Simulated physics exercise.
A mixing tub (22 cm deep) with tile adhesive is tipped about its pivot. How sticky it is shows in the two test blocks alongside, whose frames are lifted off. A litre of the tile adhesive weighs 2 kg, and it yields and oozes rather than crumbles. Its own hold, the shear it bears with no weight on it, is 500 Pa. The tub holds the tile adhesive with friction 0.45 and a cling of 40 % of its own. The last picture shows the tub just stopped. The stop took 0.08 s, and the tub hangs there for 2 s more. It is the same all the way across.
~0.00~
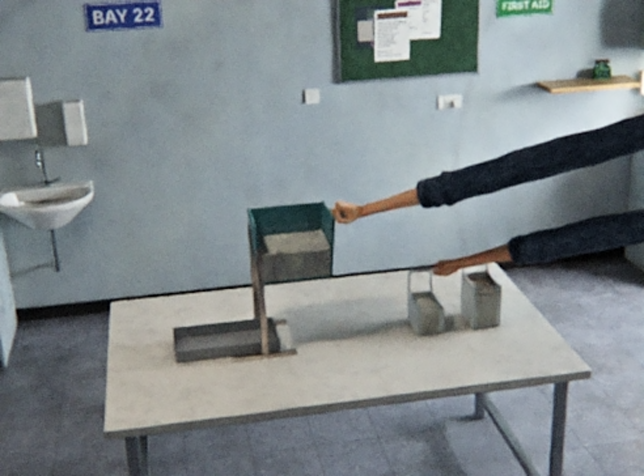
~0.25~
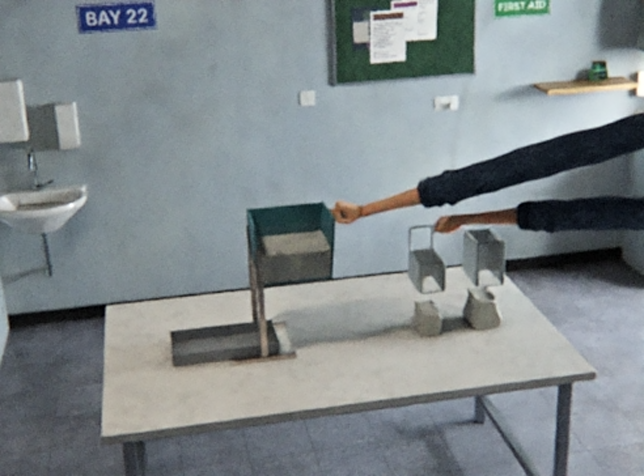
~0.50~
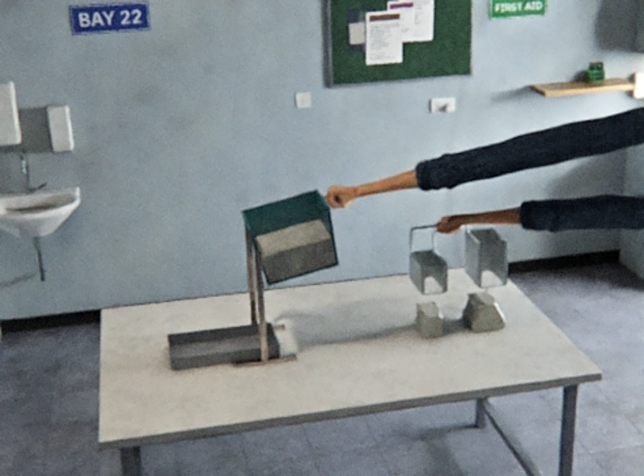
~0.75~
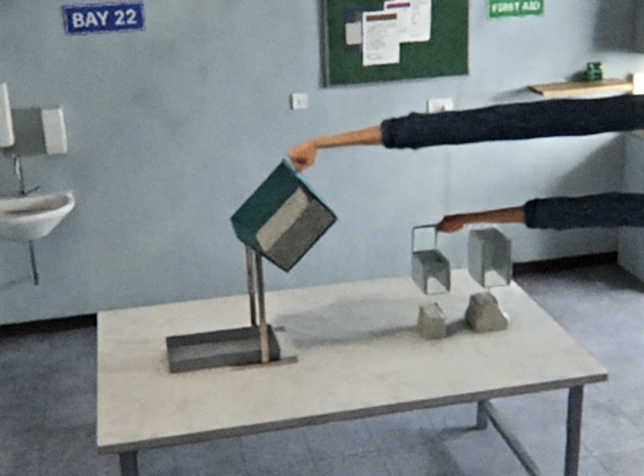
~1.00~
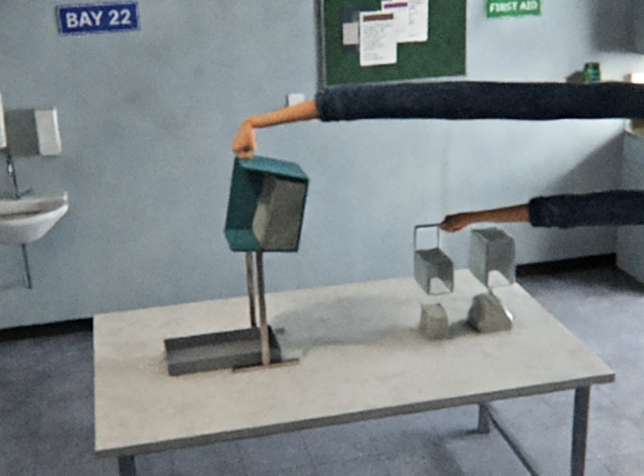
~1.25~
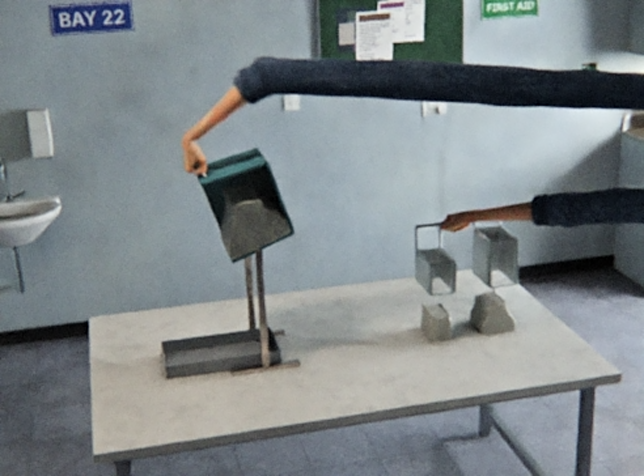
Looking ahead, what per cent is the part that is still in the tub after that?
Close to 0 per cent.
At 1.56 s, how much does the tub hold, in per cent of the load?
About 35 %.
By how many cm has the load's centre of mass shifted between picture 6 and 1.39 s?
Some 9 cm.
After 1.39 s, the tub is at 107 degrees and holds 63 %.
After 1.56 s, the tub is at 107 degrees and holds 33 %.
After 1.73 s, the tub is at 107 degrees and holds 19 %.
After 1.90 s, the tub is at 107 degrees and holds 0 %.
After 3.25 s, the tub is at 107 degrees and holds 0 %.
